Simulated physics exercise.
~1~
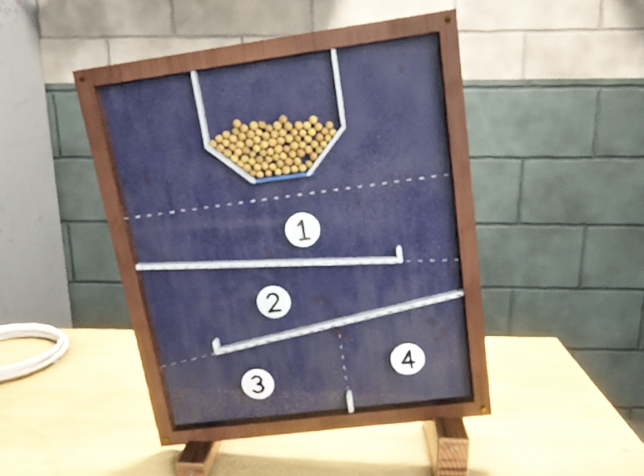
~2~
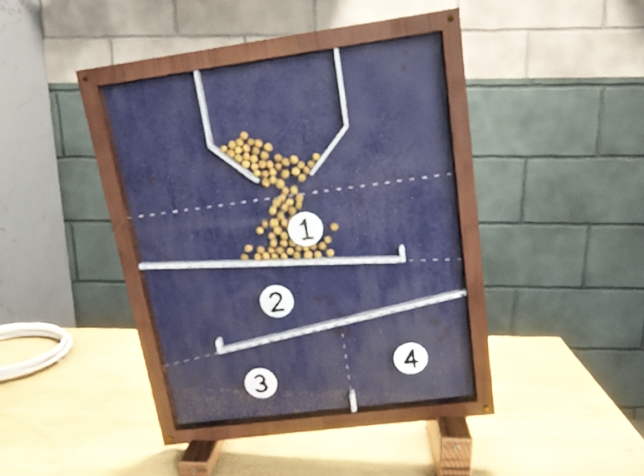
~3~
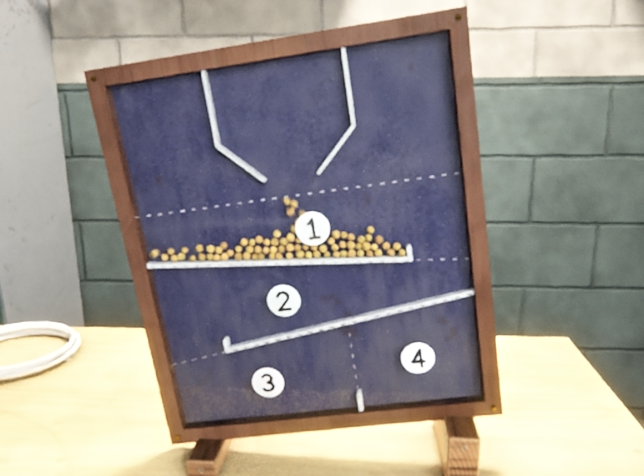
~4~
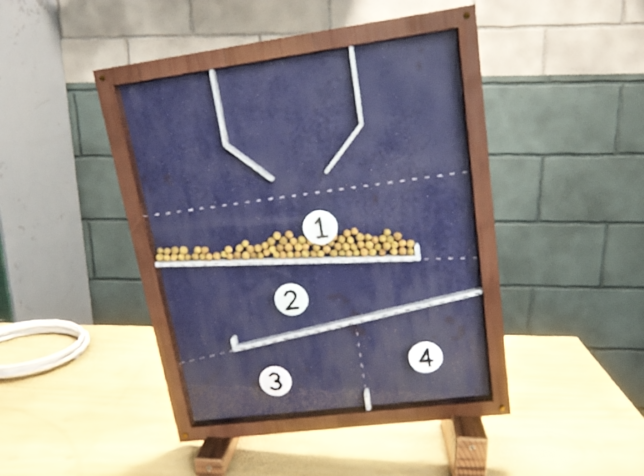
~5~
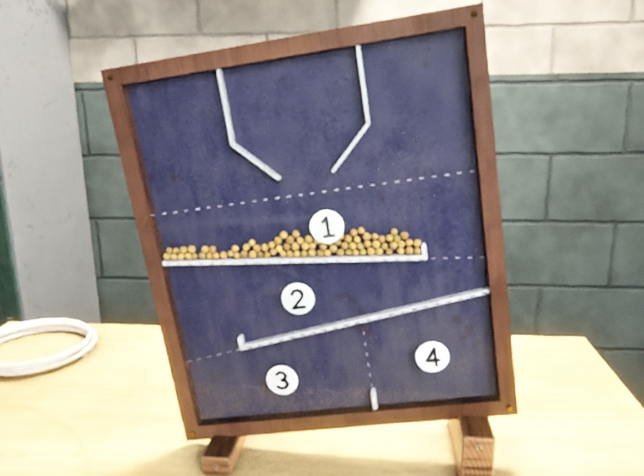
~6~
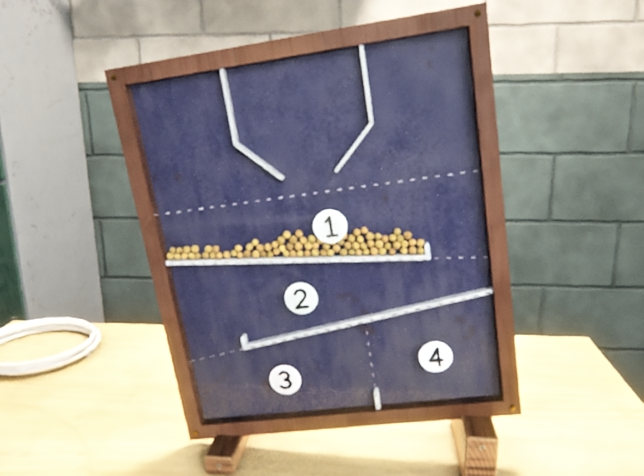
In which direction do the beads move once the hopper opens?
The beads move down, dropping out of the hopper onto the upper ledge.
